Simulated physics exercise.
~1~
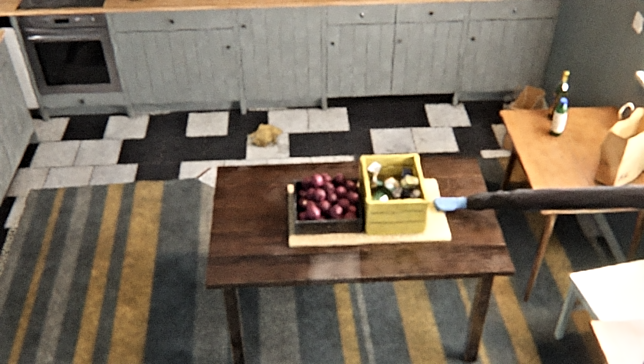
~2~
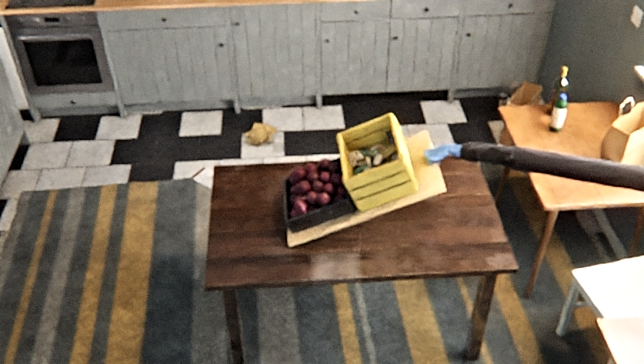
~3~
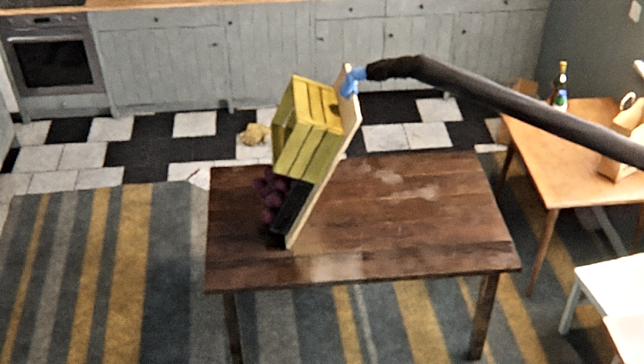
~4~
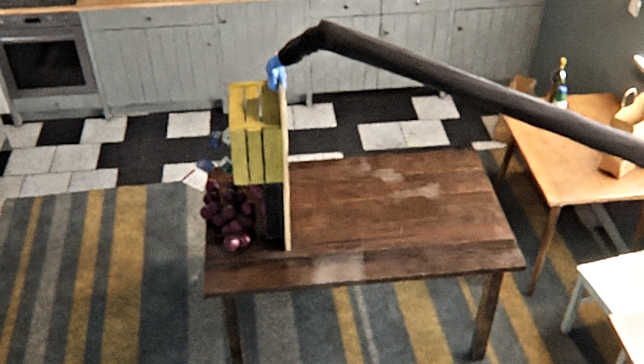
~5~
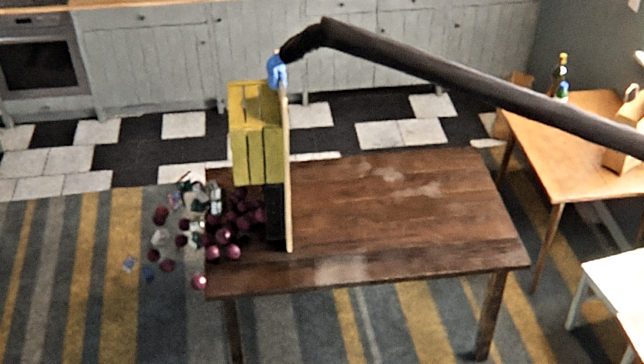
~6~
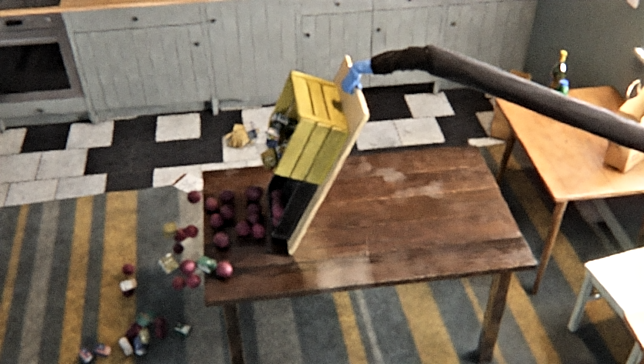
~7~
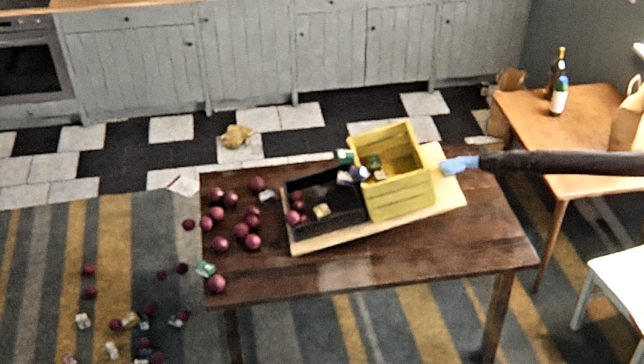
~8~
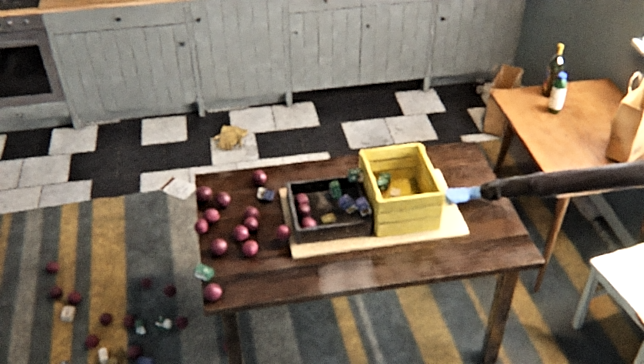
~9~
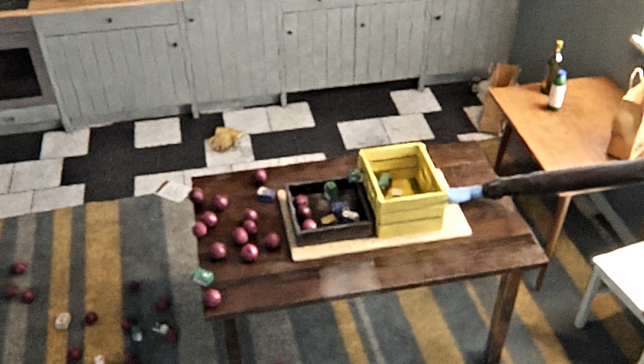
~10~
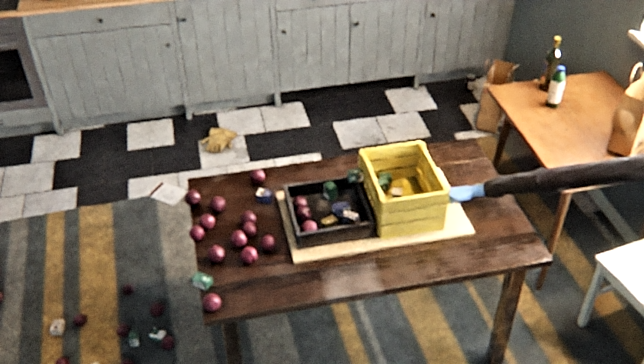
Kitchen table with a blue-gloved hand tipping up a board of two baskets, spilling red onions and small cartons, then lowering it flat.
